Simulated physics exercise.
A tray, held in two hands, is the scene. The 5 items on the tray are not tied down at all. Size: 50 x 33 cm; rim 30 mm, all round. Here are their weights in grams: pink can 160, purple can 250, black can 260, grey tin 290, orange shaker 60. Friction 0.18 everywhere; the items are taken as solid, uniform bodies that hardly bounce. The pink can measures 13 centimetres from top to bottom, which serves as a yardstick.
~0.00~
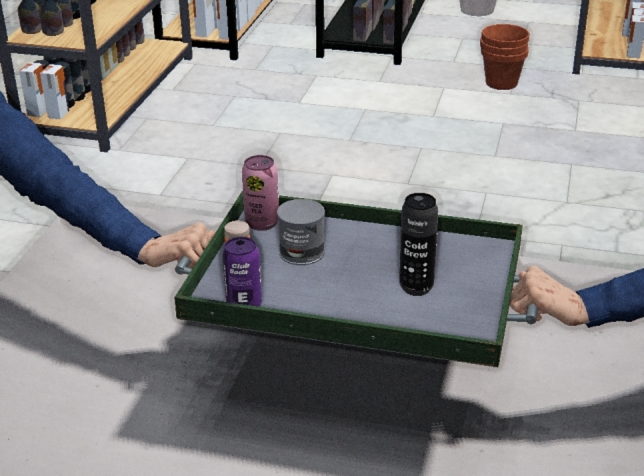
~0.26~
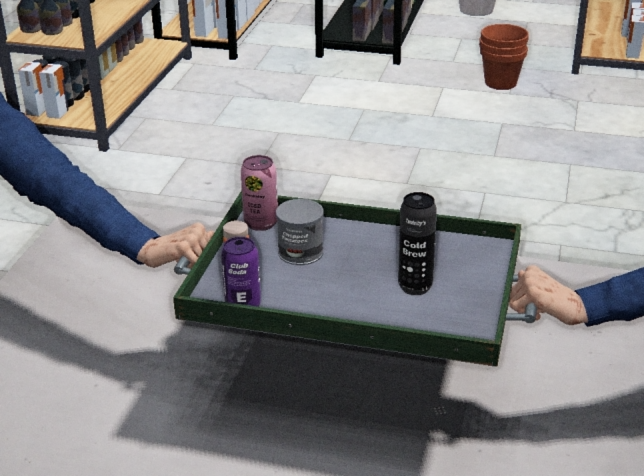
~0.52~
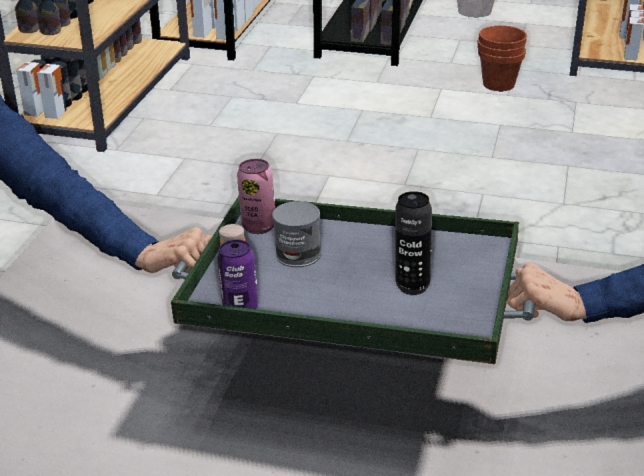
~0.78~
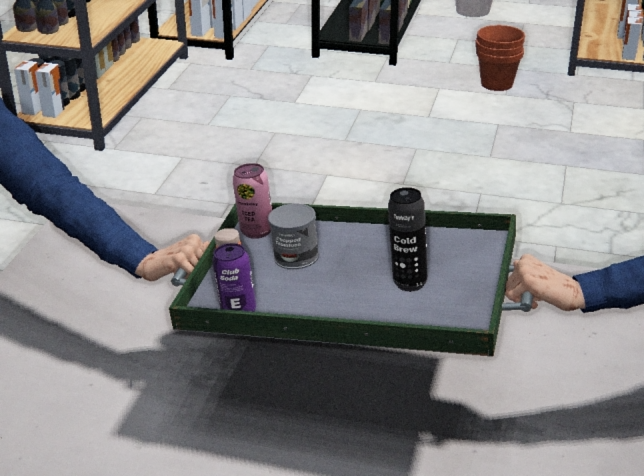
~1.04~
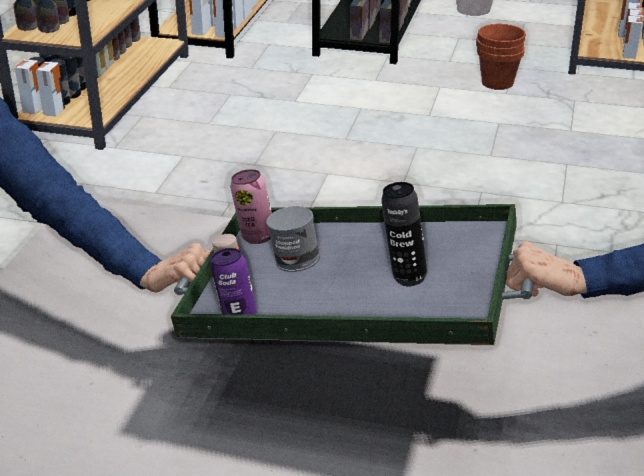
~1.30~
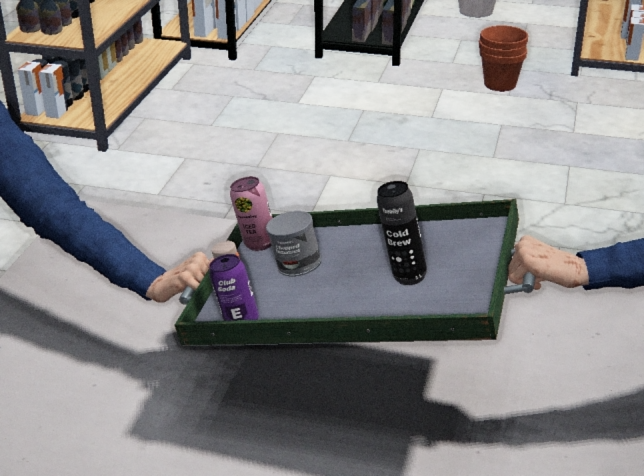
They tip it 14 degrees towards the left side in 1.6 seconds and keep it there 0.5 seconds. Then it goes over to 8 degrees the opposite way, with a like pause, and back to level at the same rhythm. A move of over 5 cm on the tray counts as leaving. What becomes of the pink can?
In the end the pink can is still where it began.
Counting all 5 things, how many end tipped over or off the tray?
The answer: 1.
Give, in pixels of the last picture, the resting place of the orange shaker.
It ends up near (209, 256).
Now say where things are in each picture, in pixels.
Tray level; pink can (261, 194); purple can (242, 277), in the first picture.
Tray level; grey tin (300, 232), in the second picture.
Tray tilted 2°, left edge down; purple can (238, 280); black can (413, 245), in the third picture.
Tray tilted 5°, left edge down; grey tin (294, 236), in the fourth picture.
Tray tilted 9°, left edge down; purple can (234, 288); black can (405, 235), in the fifth picture.
Tray tilted 12°, left edge down; pink can (254, 214); grey tin (294, 244), in the sixth picture.
After 1.70 s, tray tilted 14°, left edge down; pink can slid 2 cm near (246, 218); black can slid 6 cm; purple can slid 6 cm.
After 2.20 s, tray tilted 14°, left edge down; pink can slid 2 cm near (246, 218); black can slid 29 cm; grey tin slid 10 cm.
After 2.80 s, tray tilted 8°, left edge down; black can now off the tray; pink can slid 2 cm near (247, 206); orange shaker tipped 11° from how it sat.
After 3.40 s, tray tilted 5°, right edge down; pink can slid 2 cm near (253, 183); grey tin slid 10 cm; purple can slid 7 cm.
At rest (6.3 s), off the tray, black can; not toppled but over 5 cm from the start, purple can and grey tin; the other 2 in place, give or take 5 cm. In the last view, pink can near (250, 192).
